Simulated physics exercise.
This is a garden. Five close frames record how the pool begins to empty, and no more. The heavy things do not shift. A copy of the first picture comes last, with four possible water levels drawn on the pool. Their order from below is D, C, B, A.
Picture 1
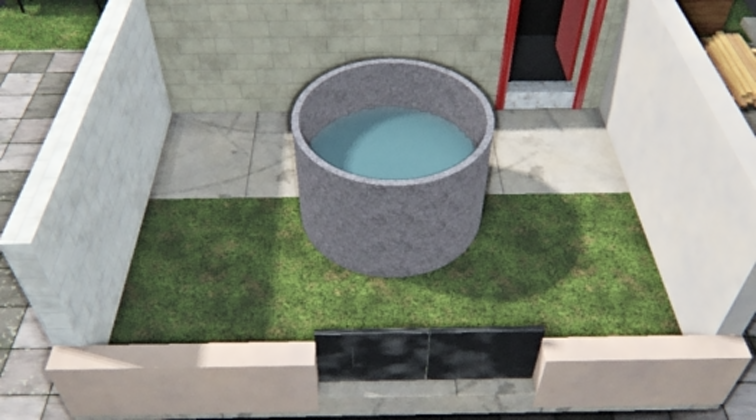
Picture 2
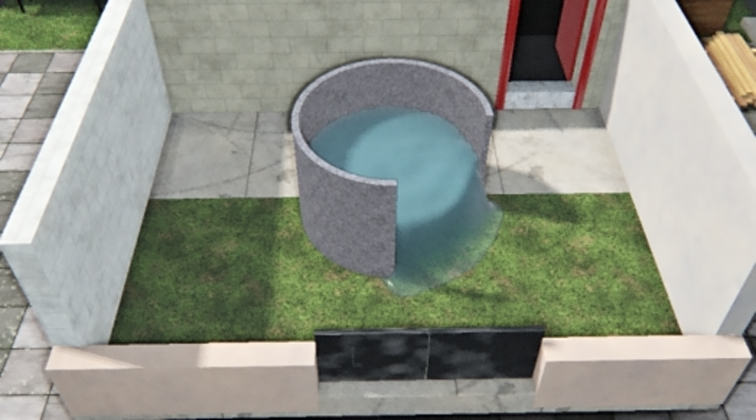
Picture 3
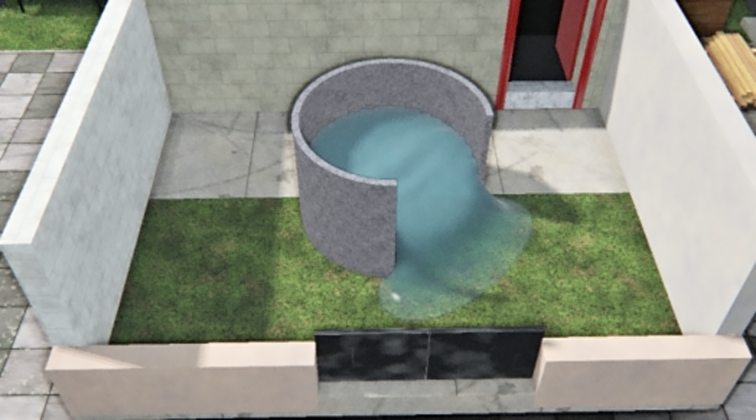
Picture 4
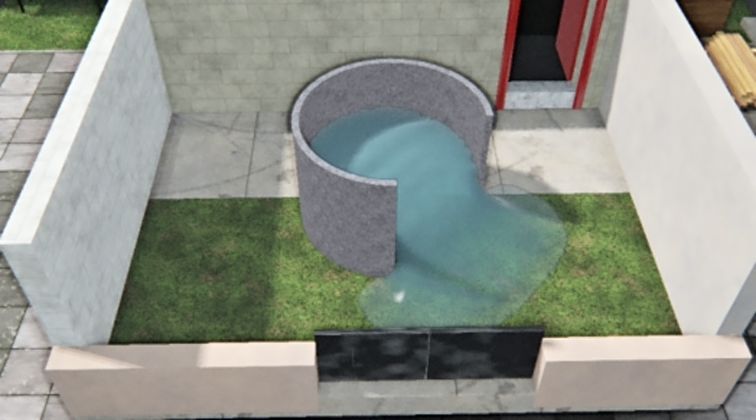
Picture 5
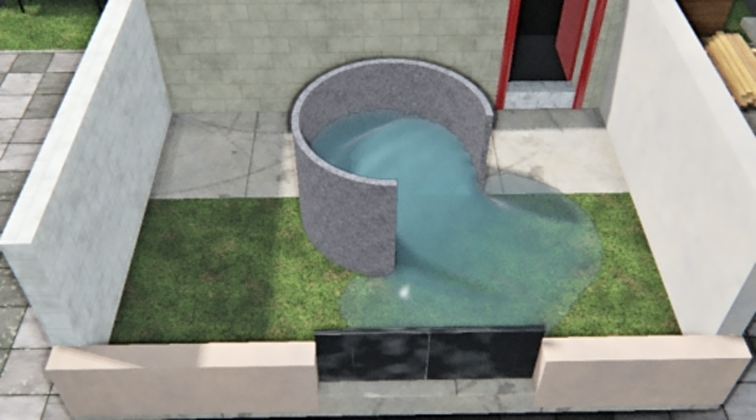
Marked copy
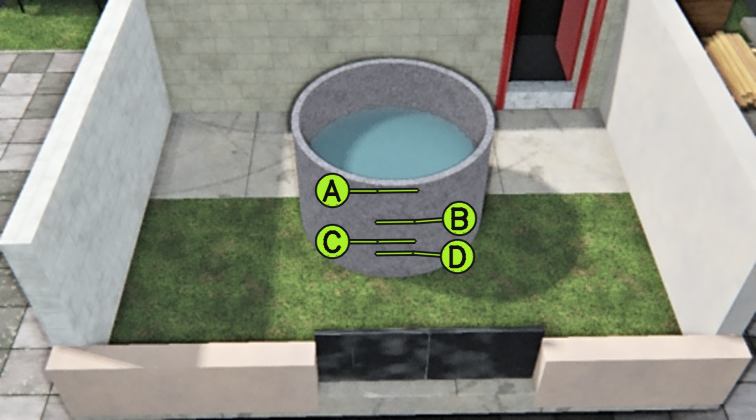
At first, water rests in a round grey stone pool on the grass of a walled garden, near a red doorway and behind a dark, shut gate. Then the pool's front right side is gone, and water pours through the opening, spreading across the lawn toward the gate and the right wall.
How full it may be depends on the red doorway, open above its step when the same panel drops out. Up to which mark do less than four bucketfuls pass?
The limit is B.
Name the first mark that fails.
The answer is A.
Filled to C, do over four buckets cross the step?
No, that is safe.
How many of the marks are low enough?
Three of the four.
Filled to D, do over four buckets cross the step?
No, not at all.
In lime, A at (396, 190); B at (396, 222); C at (395, 241); D at (395, 253); from the bottom up D, C, B, A.
For mark A, about 11 bucketfuls get in.
For mark B, a bucket or two gets in.
For mark C, nothing gets over.
For mark D, nothing gets over.
